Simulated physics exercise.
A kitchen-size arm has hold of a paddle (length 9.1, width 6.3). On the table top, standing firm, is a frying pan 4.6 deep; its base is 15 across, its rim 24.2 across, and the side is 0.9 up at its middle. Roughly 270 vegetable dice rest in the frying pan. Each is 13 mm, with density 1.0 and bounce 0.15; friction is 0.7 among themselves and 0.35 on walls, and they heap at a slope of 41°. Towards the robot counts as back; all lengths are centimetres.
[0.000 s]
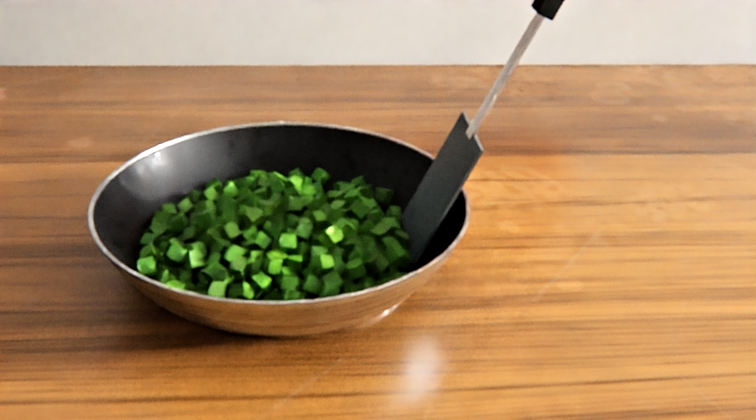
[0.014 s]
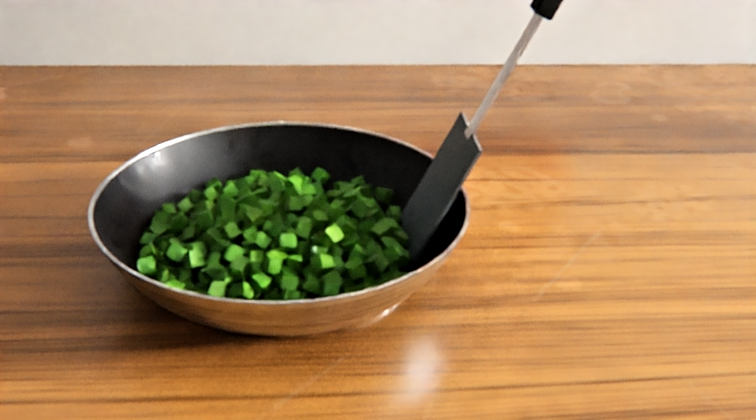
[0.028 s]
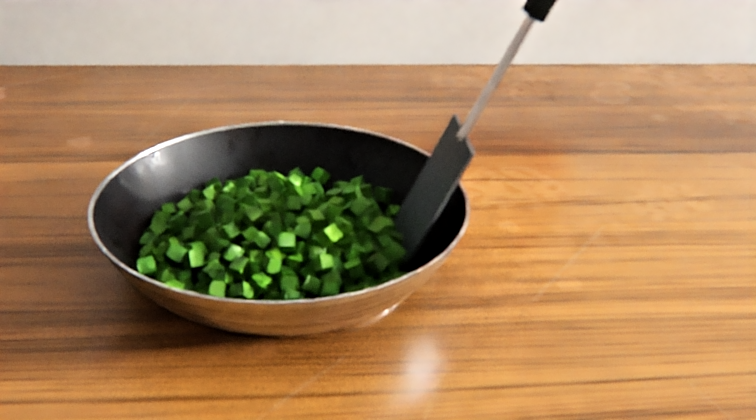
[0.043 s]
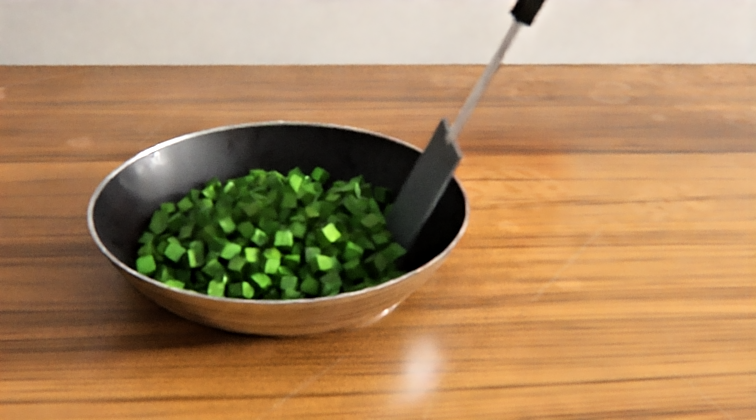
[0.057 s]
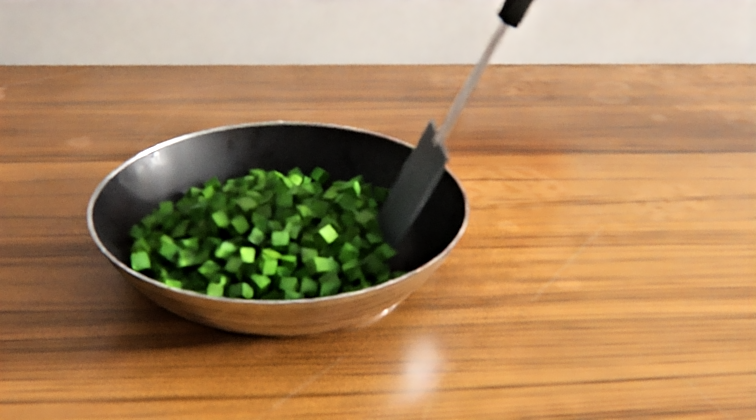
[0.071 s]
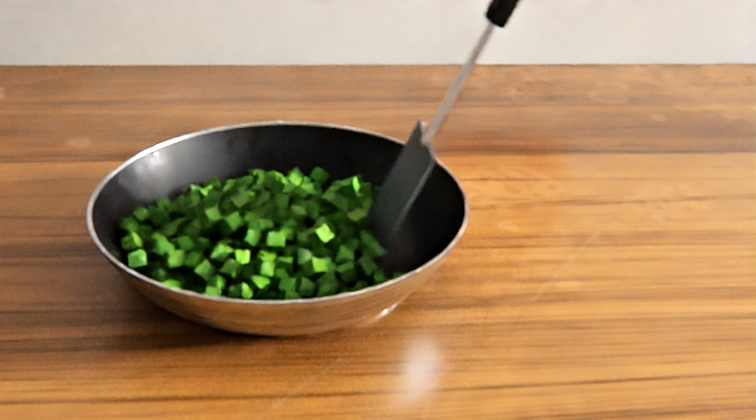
The clip opens on a dark frying pan heaped with green vegetable dice on a wooden table top, a black-handled paddle slanting into its right side. The paddle barely shifts at first, then slides slowly left, pushing the dice a little toward the left side and leaving more bare pan behind it.
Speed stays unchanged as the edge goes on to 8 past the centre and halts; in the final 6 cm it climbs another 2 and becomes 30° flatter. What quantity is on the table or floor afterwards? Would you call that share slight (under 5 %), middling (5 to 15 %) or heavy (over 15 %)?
It is middling.
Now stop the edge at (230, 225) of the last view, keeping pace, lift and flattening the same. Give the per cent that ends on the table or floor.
Roughly 0 per cent, I'd say.
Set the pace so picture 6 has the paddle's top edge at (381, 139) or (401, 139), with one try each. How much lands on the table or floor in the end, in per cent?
Some 30 and 15 per cent.
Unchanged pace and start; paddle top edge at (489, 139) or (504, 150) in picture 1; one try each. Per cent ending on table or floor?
Around 5 per cent, then around 15 per cent.
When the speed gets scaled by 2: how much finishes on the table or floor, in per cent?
30 %.
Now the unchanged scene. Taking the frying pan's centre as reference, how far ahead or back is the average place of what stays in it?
It sits some 4.0 centimetres ahead of centre.
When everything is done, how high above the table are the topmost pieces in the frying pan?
It reaches around 6.5 cm.
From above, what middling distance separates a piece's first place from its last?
Some 4 cm.
After 0.16 s, sloping 65°, highest piece 6 above the table; 273 in the frying pan.
After 0.25 s, sloping 53°, highest piece 6 above the table; 271 in the frying pan, 2 on the blade or in flight.
After 0.49 s, sloping 35°, highest piece 7 above the table; 252 in the frying pan, 21 on the table or floor.
After 1.54 s, sloping 35°, highest piece 7 above the table; 252 in the frying pan, 21 on the table or floor.
In the end, 252 in the frying pan, 21 on the table or floor. That is 8 % on the table or floor.
